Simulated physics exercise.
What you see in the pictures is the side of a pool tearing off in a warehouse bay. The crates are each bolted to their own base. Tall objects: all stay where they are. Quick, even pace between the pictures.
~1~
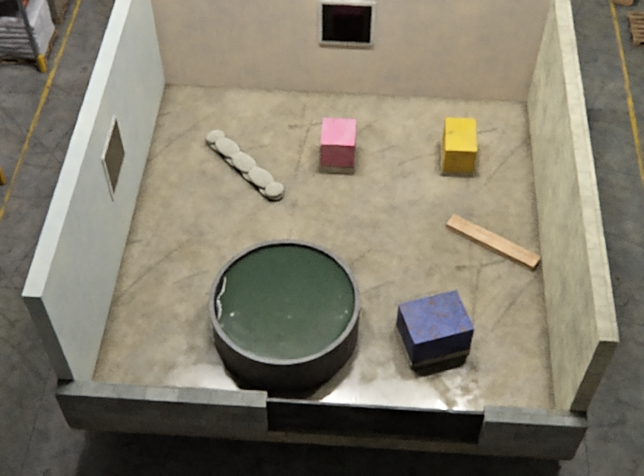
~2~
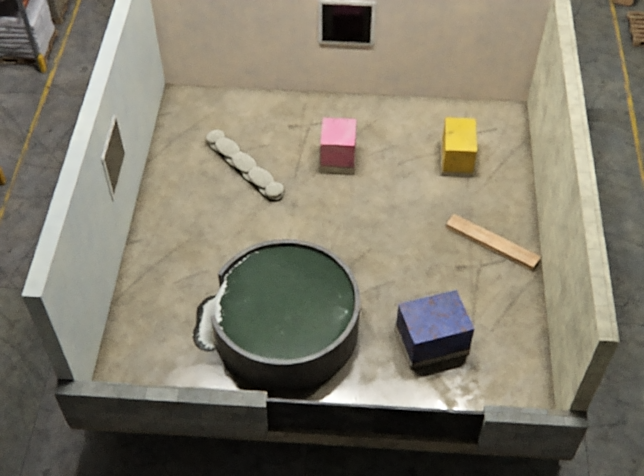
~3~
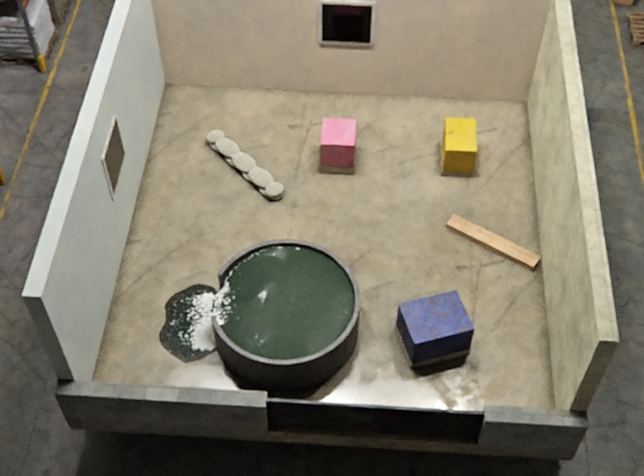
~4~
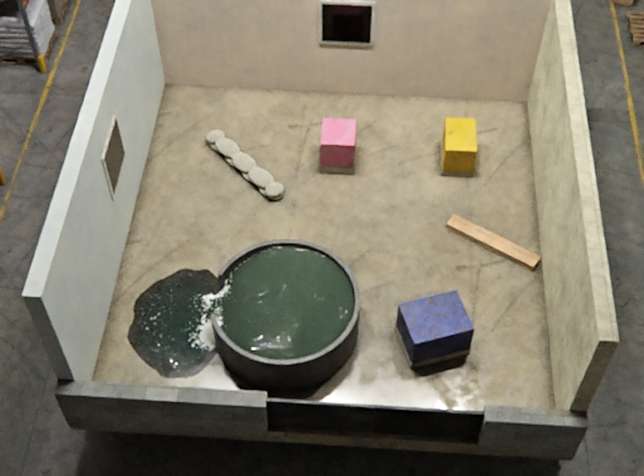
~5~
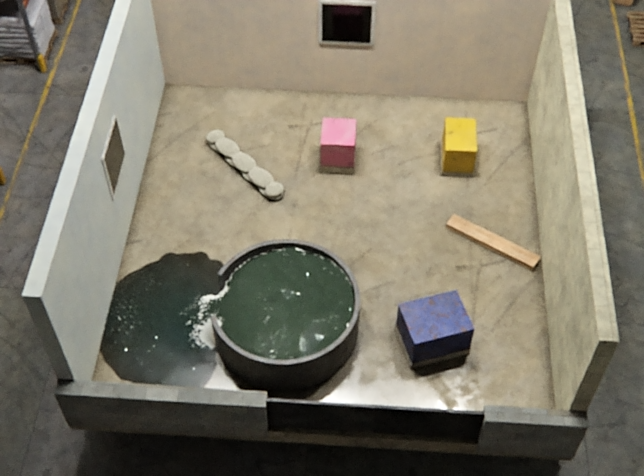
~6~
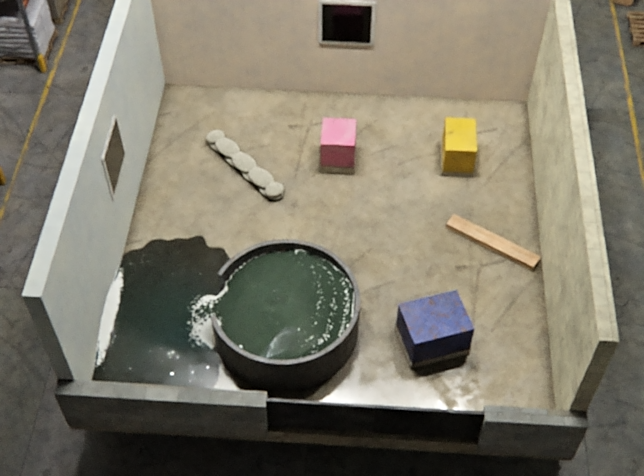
The video shows a round pool of dark green water in a walled bay with pink, yellow and blue blocks; water pours from its left side, foaming, and spreads in a dark sheet across the floor to the left wall.
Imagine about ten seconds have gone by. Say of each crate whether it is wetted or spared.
The blue crate is spared, the pink crate is spared, the yellow crate is spared.
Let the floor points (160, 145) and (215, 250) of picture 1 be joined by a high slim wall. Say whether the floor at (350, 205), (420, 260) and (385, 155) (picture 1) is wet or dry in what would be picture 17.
As listed: Not flooded, clear, no water.
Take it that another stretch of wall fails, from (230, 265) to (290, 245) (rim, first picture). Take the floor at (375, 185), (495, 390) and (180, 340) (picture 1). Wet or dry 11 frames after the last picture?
In order: Swamped, spared, spared.
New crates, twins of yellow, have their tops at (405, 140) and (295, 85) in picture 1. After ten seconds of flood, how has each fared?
In the listed order, the first crate remains untouched while the second gets reached.
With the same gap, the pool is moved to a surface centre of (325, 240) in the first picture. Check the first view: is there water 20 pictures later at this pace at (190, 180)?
Submerged.
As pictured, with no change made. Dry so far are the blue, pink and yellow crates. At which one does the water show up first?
First to get wet: The crate marked blue.
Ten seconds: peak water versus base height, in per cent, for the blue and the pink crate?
60 and 40 %, roughly.
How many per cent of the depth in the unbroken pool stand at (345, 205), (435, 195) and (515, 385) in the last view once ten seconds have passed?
First spot 4 %, second 6 %, third 10 %.
A moment on, water covers 15 % of the floor; the blue crate not reached, the pink crate not reached, the yellow crate not reached.
Next, water covers 20 % of the floor; the blue crate not reached, the pink crate not reached, the yellow crate not reached.
Then, water covers 35 % of the floor; the blue crate not reached, the pink crate not reached, the yellow crate not reached.
Later, water covers 65 % of the floor; the blue crate water round its plinth, the pink crate water round its plinth, the yellow crate not reached.
In the end, water covers 95 % of the floor; the blue crate stayed above the water, the pink crate stayed above the water, the yellow crate stayed above the water.
